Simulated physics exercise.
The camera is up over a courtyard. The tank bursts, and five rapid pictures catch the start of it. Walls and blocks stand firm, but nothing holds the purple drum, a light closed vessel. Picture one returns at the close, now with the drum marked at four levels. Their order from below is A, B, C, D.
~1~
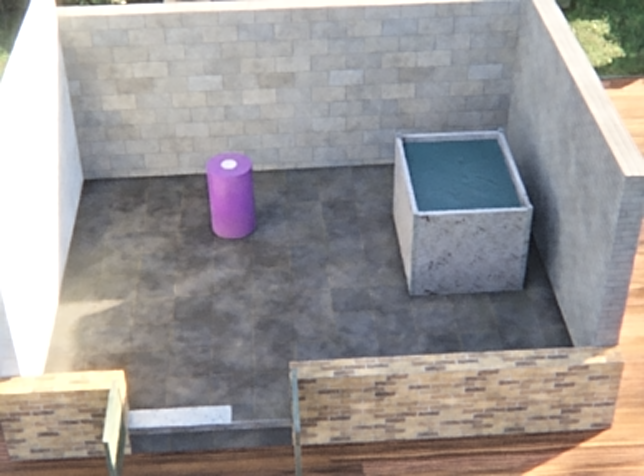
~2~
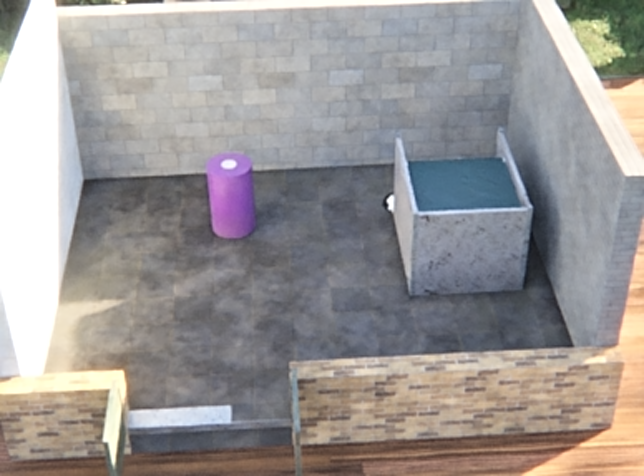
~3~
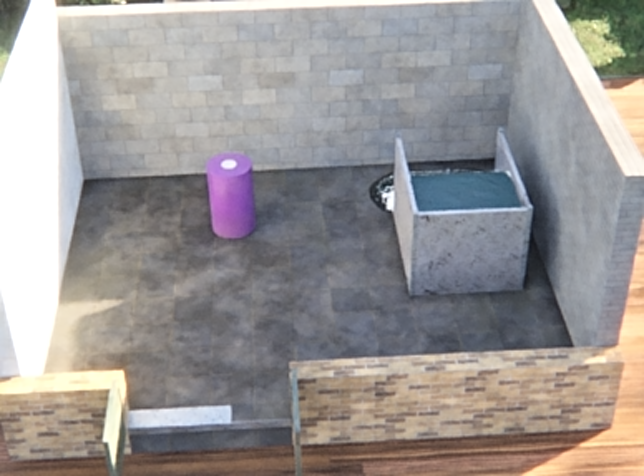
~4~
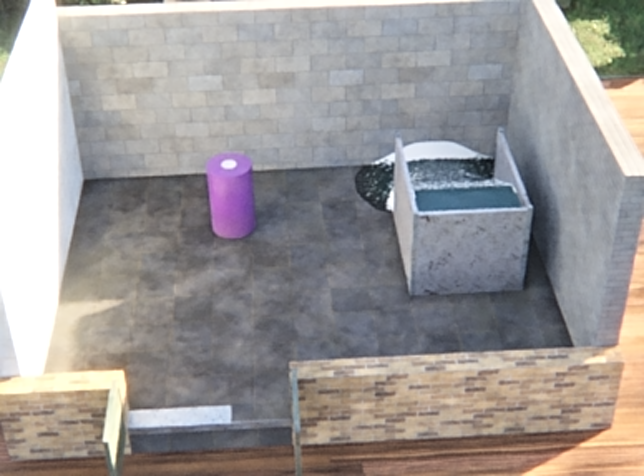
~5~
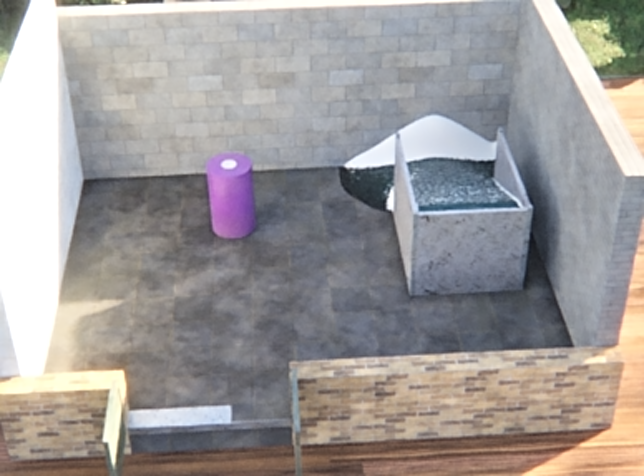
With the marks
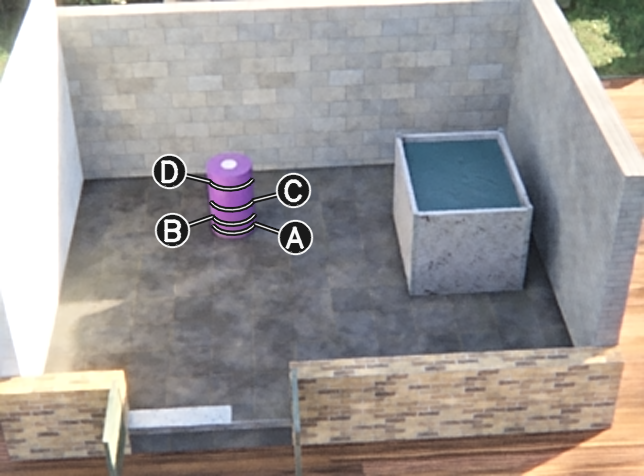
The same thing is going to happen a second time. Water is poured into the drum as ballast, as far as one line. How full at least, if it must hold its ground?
C is the one.
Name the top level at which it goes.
B.
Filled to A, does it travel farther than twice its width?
Yes.
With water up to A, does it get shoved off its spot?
Yes.
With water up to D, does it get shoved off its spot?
No, that is safe.
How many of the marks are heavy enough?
Two of the four.
On the marked copy, A at (234, 233); B at (233, 224); C at (232, 209); D at (230, 188); from the bottom up A, B, C, D.
With A, it is pushed about 5 times its own width away.
With B, it is pushed about its own width away.
With C, it does not move.
With D, it does not move.
